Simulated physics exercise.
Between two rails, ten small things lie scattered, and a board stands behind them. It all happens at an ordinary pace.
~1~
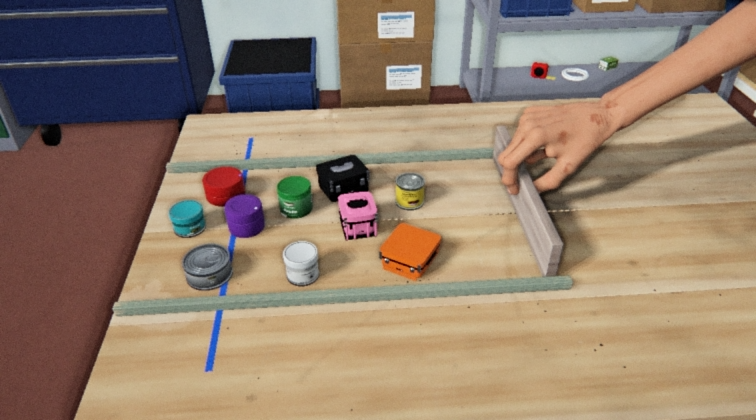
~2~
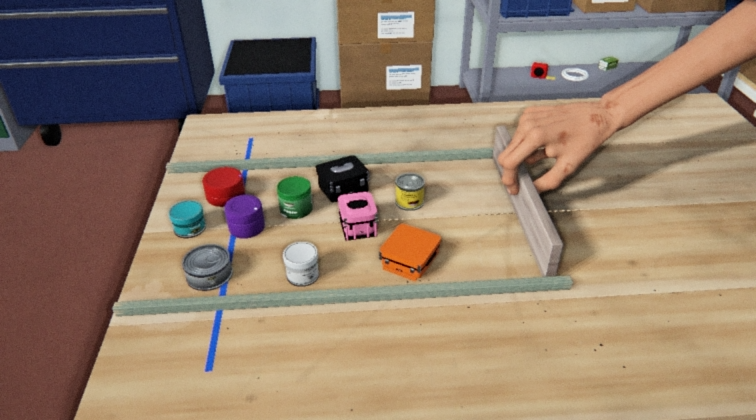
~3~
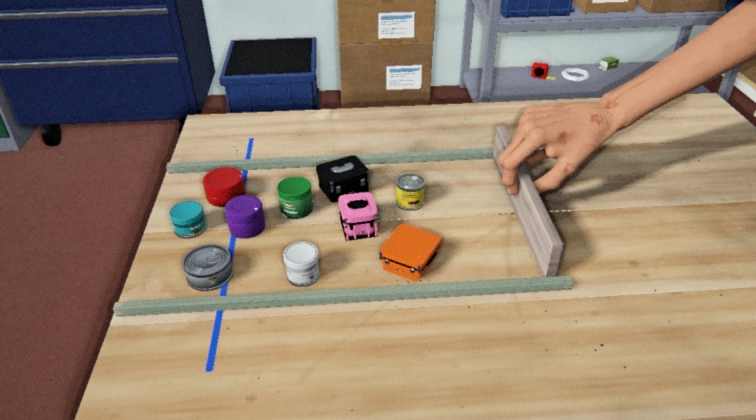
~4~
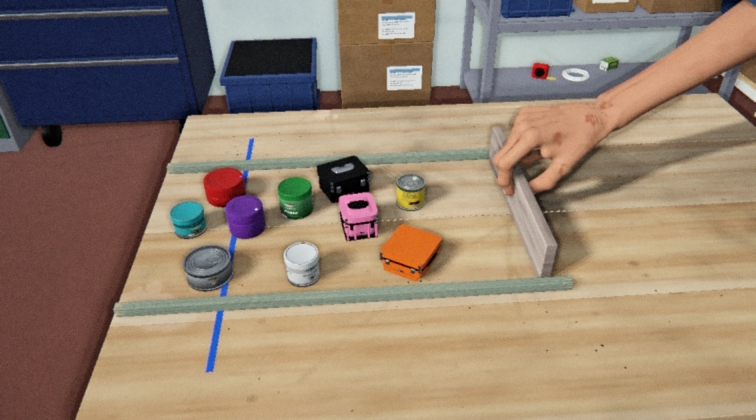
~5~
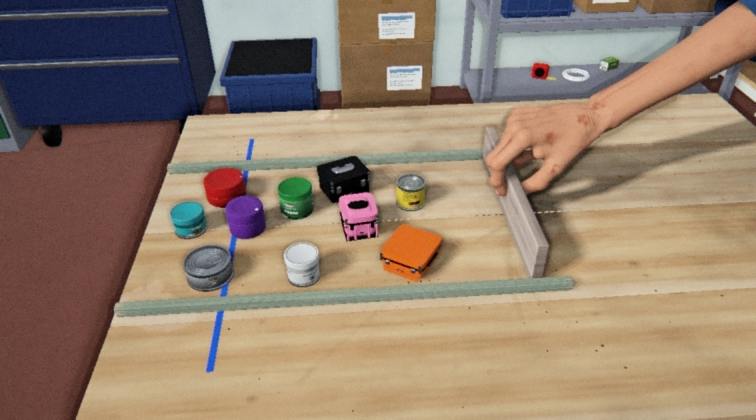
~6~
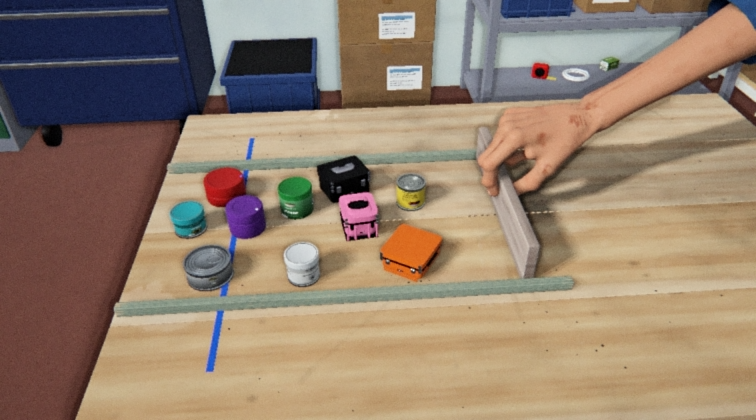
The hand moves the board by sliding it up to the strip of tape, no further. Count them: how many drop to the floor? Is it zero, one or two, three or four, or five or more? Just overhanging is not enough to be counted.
It is zero.
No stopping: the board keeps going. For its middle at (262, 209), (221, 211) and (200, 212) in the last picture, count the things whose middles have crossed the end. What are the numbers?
Going through the three places, I get 0, 2 and 4.
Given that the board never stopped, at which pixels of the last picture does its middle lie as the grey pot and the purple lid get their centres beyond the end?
The grey pot gives roughly (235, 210), the purple lid roughly (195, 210).
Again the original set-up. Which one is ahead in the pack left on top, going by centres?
Answer: The grey pot.
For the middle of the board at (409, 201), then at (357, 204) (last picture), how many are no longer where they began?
2 at one spot and 5 at the other.
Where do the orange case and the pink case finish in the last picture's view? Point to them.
In the last picture, roughly (202, 273) and (216, 224).
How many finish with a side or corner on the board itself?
The figure is 4.
A little later, none off yet; turquoise tin at rest near (189, 220); red lid at rest near (225, 187); grey pot at rest near (209, 268).
Next, none off yet; turquoise tin at rest near (189, 220); red lid moving near (219, 185); grey pot shifted about its own width near (179, 267).
When it is over, the number that fall off is zero.
